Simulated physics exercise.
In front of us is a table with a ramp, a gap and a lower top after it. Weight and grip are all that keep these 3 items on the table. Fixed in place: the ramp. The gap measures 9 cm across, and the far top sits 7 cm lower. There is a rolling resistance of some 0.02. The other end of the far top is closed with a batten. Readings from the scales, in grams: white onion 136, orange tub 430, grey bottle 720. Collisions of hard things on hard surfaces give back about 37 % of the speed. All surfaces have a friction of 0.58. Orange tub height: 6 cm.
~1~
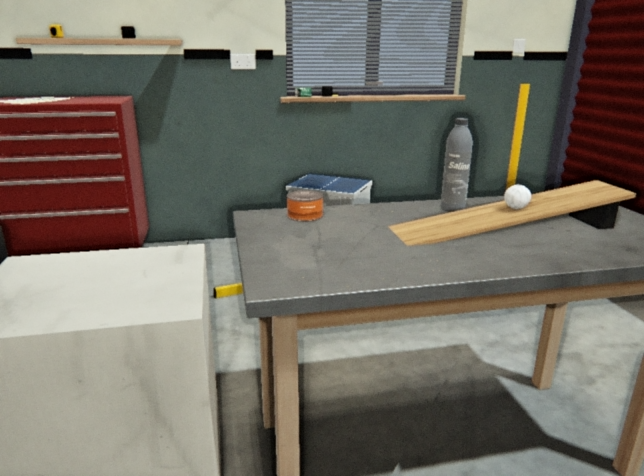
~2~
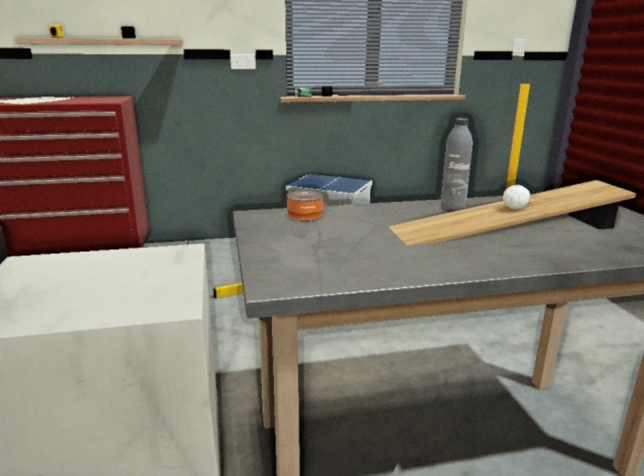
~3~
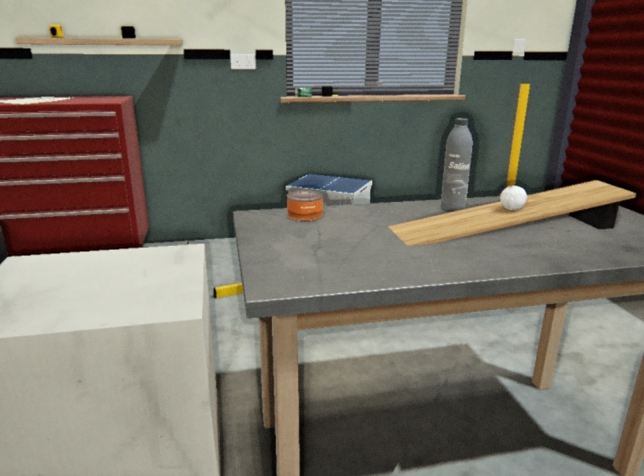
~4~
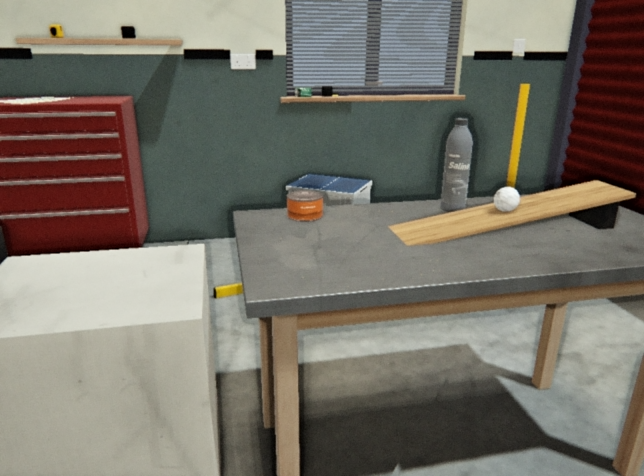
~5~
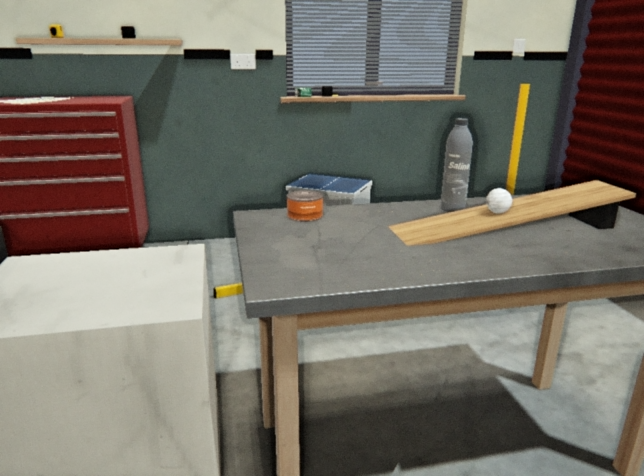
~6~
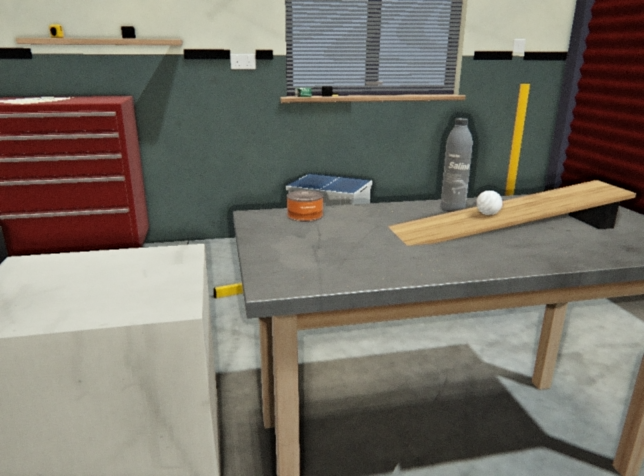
White ball rolling slowly left down a wooden ramp on a grey table, passing behind nothing as bottle and orange tub stay still.
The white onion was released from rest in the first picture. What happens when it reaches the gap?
It is carried over.
Then, 0.60 s past the last view, 29 cm of run left; white onion near (348, 227).
Then, 1.10 s past the last view, 9 cm past the table's edge; white onion near (202, 264).
Finally, 42 cm past the table's edge; the bystanders still in place (within 8 cm).
